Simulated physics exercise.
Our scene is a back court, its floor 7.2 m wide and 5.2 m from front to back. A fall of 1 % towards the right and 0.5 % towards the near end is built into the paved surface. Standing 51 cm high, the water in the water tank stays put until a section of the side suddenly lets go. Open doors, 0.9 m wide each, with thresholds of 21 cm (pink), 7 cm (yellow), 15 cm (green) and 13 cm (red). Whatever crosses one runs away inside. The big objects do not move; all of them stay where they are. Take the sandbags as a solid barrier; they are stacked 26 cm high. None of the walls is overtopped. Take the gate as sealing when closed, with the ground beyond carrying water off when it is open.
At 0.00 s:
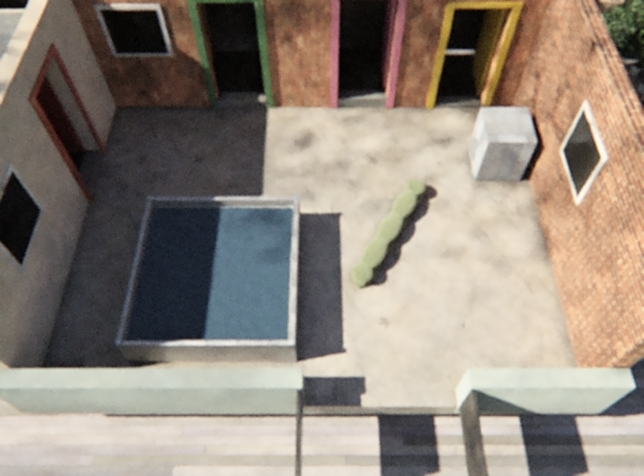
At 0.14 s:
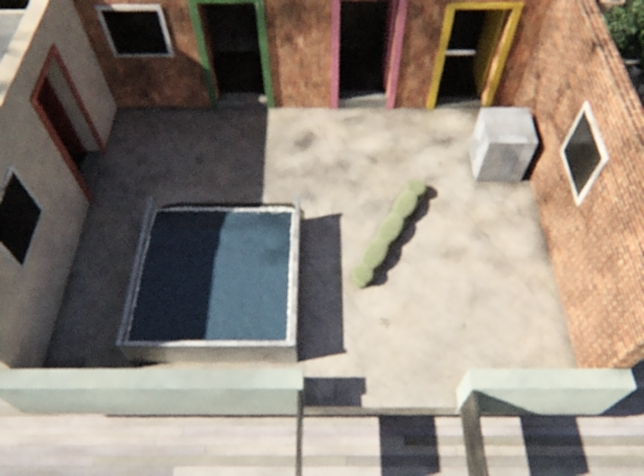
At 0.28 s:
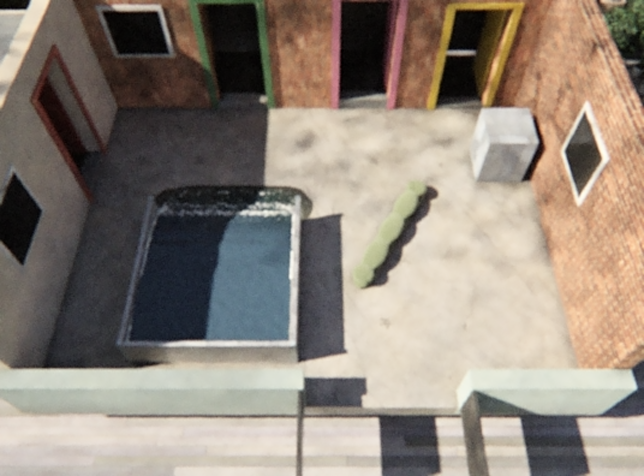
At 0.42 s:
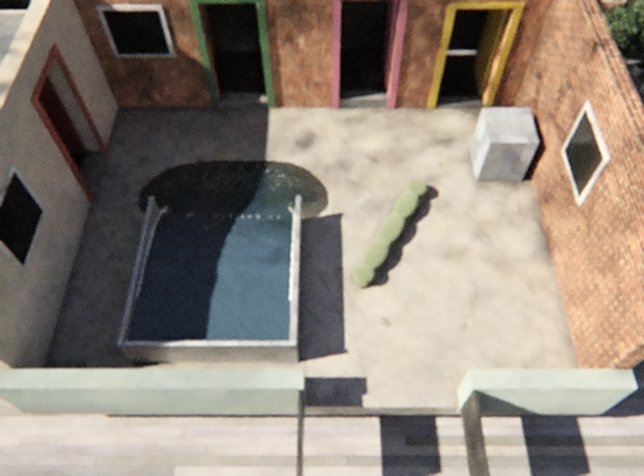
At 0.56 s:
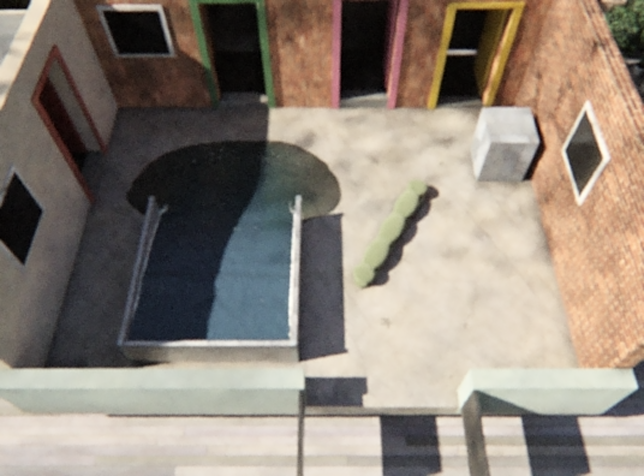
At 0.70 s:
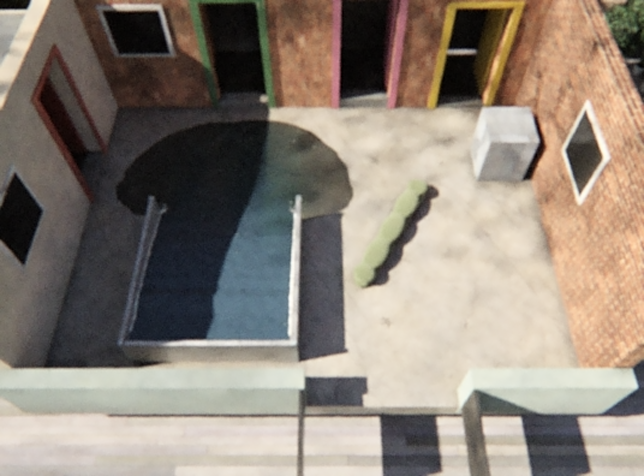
Water pouring from the far side of a rectangular tank and spreading in a widening dark pool across a walled paved courtyard.
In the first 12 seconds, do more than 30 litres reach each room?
Result: At the pink door I expect the water to hold within the limit; at the yellow door I expect the water to rise above the limit; at the green door I expect the water to rise above the limit; at the red door I expect the water to hold within the limit.
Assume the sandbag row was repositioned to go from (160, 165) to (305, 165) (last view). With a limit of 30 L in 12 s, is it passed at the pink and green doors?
Doors: Pink stays under / green stays under.
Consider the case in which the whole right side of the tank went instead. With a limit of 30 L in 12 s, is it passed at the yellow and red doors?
Versus the limit - yellow: Exceeded, red: Within.
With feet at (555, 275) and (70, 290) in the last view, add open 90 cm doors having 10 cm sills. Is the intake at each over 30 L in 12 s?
Door 1: Limit not reached; door 2: Limit not reached.
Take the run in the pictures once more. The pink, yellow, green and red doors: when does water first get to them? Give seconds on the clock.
So pink at 1.5 s, yellow at 2.2 s, green at 0.8 s, and red at 1.2 s.
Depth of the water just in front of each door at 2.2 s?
Pink 16 cm, yellow 1 cm, green 30 cm, red 4 cm.
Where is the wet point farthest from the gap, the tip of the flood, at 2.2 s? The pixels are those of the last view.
About (452, 108) in the last view.
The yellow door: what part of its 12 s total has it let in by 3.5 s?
Roughly 0 percent is in by then.
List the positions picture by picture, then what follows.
The first picture shows still water, 51 cm deep, in the water tank at (216, 268).
In the second picture, water pours out on the water tank's far side and has run 1.1 m, to a hidden place; typically 7 cm deep outside, 51 cm at the water tank's back.
In the third picture, the front is at a hidden place, 1.3 m from the gap on the water tank's far side; 1.4 m2 of floor is under water; 51 cm left at the back of the water tank.
In the fourth picture, the front is at (314, 183), 1.6 m from the gap on the water tank's far side; 2.9 m2 of floor is under water; 51 cm left at the back of the water tank.
In the fifth picture, the front is at (321, 166), 1.9 m from the gap on the water tank's far side; 4.3 m2 of floor is under water; 51 cm left at the back of the water tank.
In the sixth picture, the front is at (288, 127), 2.2 m from the gap on the water tank's far side; 5.8 m2 of floor is under water; 51 cm left at the back of the water tank.
After 1.4 s water covers 30 % of the floor and is deepest (32 cm) near (246, 108); pink door not reached, yellow door not reached, green door 30 cm at the sill, 23 L in, red door 2 cm at the sill, 0 L in.
After 2.2 s water covers 35 % of the floor and is deepest (32 cm) near (119, 108); pink door 16 cm at the sill, 0 L in, yellow door not reached, green door 30 cm at the sill, 82 L in, red door 4 cm at the sill, 0 L in.
After 3.5 s water covers 45 % of the floor and is deepest (28 cm) near (519, 137); pink door 13 cm at the sill, 0 L in, yellow door 7 cm at the sill, 0 L in, green door 21 cm at the sill, 151 L in, red door 13 cm at the sill, 0 L in.
After 7.0 s water covers 85 % of the floor and is deepest (16 cm) near (127, 361); pink door 6 cm at the sill, 0 L in, yellow door 13 cm at the sill, 61 L in, green door 7 cm at the sill, 163 L in, red door 6 cm at the sill, 1 L in.
After 12.0 s water covers 95 % of the floor and is deepest (10 cm) near (583, 388); pink door 6 cm at the sill, 0 L in, yellow door 8 cm at the sill, 102 L in, green door 2 cm at the sill, 163 L in, red door 4 cm at the sill, 1 L in.
